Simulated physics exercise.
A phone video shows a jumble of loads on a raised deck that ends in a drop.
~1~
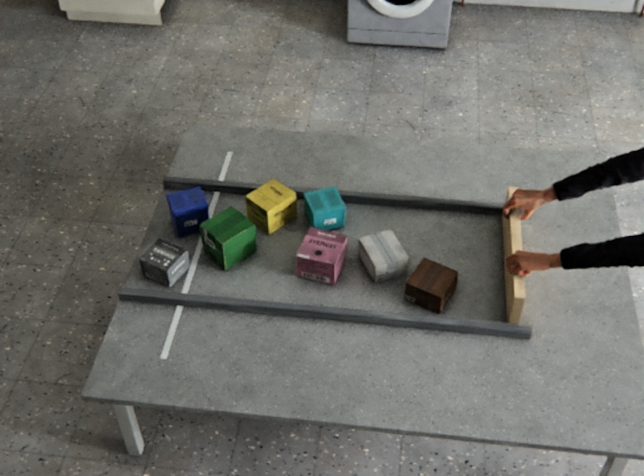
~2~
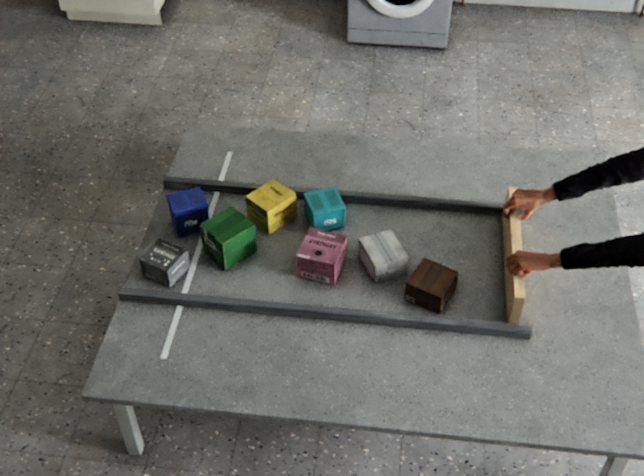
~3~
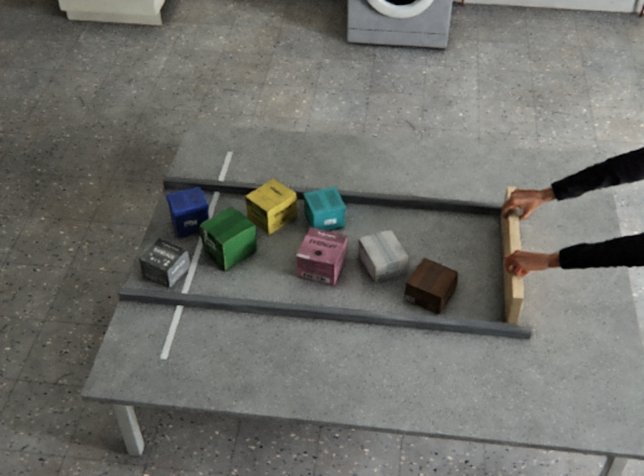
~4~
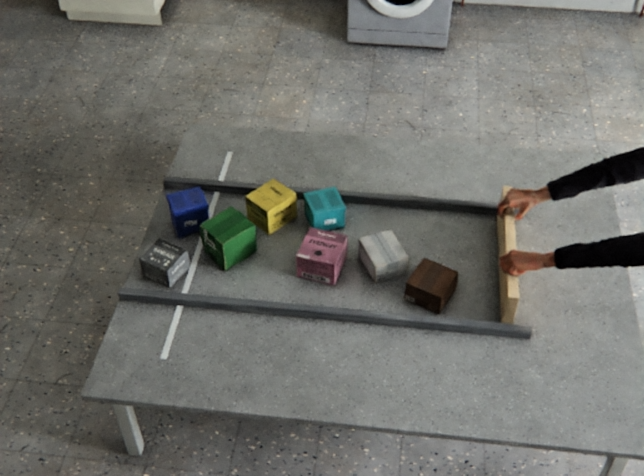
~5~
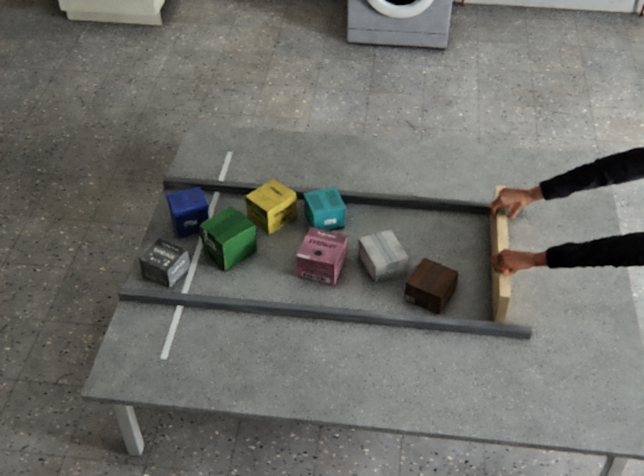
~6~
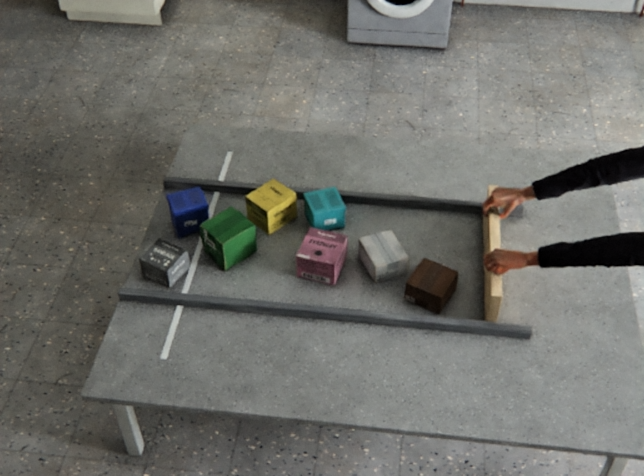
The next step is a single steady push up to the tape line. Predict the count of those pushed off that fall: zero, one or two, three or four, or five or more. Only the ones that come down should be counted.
Watching this, the number dropping off is one to two.
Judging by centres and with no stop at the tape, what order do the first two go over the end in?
The green parcel leads and the blue tote comes second.
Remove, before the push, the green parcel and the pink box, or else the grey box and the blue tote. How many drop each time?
1, then 1.
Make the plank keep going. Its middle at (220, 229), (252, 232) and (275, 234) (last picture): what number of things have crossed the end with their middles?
2; 0; 0.
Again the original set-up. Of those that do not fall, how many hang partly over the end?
I get 3.
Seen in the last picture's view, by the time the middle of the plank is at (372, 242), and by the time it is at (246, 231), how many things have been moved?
Tally: First 3; then 8.
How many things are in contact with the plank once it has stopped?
Contact count: 3.
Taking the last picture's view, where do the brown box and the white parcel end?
The first near (169, 272), the second near (183, 233).
Soon after, none off yet; grey box at rest near (165, 263); blue tote at rest near (189, 213); green parcel at rest near (229, 238).
By the end, the number that fall off is one or two; fallen, green parcel and blue tote.
